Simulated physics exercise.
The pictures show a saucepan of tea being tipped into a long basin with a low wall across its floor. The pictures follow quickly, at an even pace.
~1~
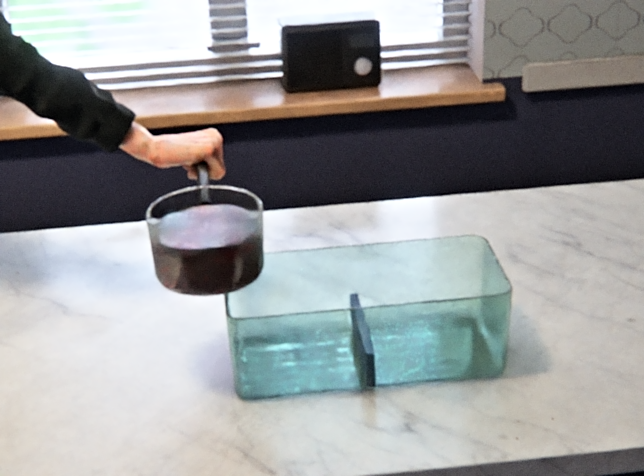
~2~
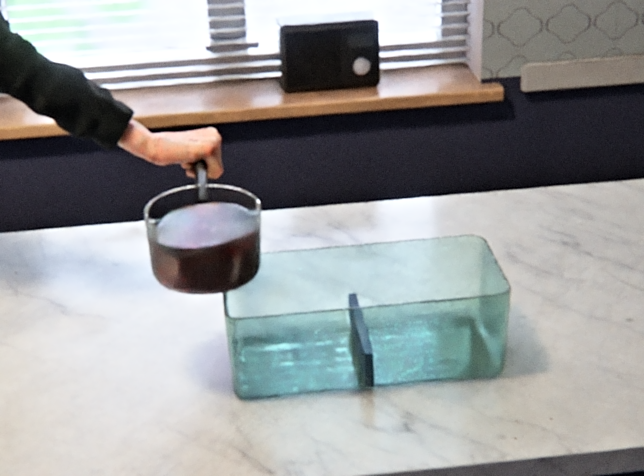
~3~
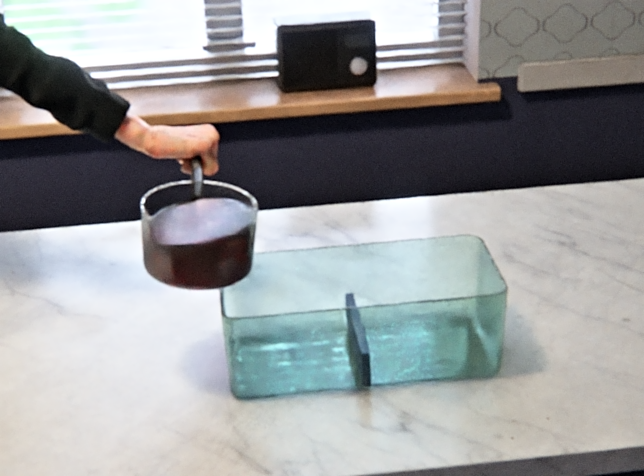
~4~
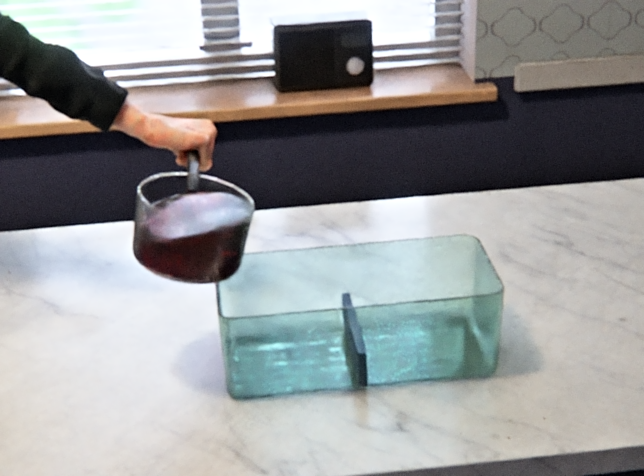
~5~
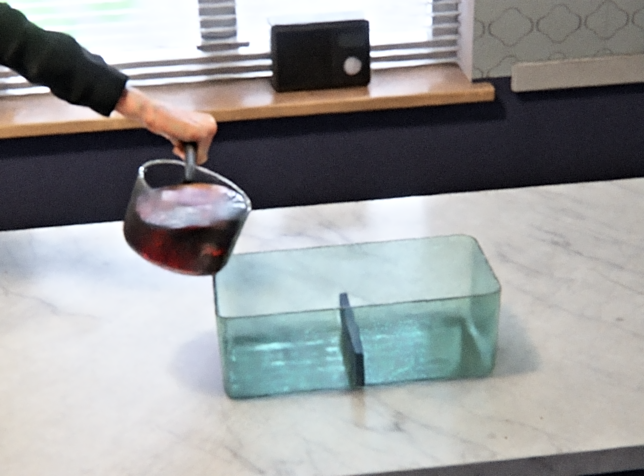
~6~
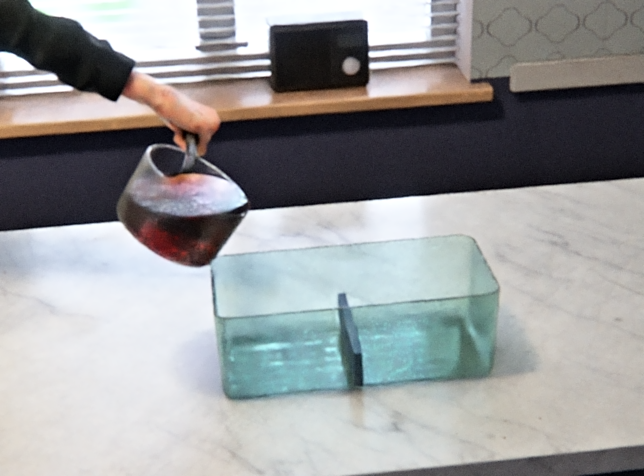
On a pale marble worktop by a window with blinds, a hand holds a glass saucepan of dark reddish liquid above the left end of a long, greenish clear basin with a low dark divider. The hand steadily tilts the pan rightward, and the liquid shifts up to its right-hand edge.
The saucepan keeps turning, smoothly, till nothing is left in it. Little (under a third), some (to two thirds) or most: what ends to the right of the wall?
It comes to between a third and two thirds.
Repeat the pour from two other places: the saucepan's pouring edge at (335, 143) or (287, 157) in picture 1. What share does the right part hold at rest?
First some 65, then 75 per cent.
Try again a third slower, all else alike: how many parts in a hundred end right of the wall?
It comes to 45 per cent or so.
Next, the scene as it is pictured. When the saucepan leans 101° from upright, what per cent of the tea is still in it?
Some 45 per cent.
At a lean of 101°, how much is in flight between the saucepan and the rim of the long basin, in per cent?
Near 45 %.
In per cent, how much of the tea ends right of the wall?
Near 50 %.
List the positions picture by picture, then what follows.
In the first picture, tilt 0°; pouring edge (261, 207); surface from (151, 230) to (260, 221); the long basin's rim runs from (225, 289) to (499, 264); the wall's top is at (362, 323).
In the second picture, tilt 2°; pouring edge (260, 207); surface from (149, 229) to (258, 218).
In the third picture, tilt 6°; pouring edge (257, 207); surface from (144, 228) to (254, 213).
In the fourth picture, tilt 14°; pouring edge (253, 207); surface from (137, 220) to (250, 207).
In the fifth picture, tilt 23°; pouring edge (250, 207); surface from (130, 208) to (248, 201).
In the sixth picture, tilt 35°; pouring edge (248, 207); surface from (124, 195) to (244, 197); 1 per cent is over the edge.
A moment on, the saucepan is tipped right over and 46 per cent is still to pour, 7 is left of the wall and 0 right of it.
Next, the saucepan is tipped right over and 3 per cent is still to pour, 25 is left of the wall and 59 right of it.
Then the saucepan is tipped right over and 0 per cent is still to pour, 36 is left of the wall and 48 right of it.
Later the saucepan is tipped right over and 0 per cent is still to pour, 43 is left of the wall and 52 right of it.
In the end 44 per cent lies left of the wall, 52 right of it and 5 outside.
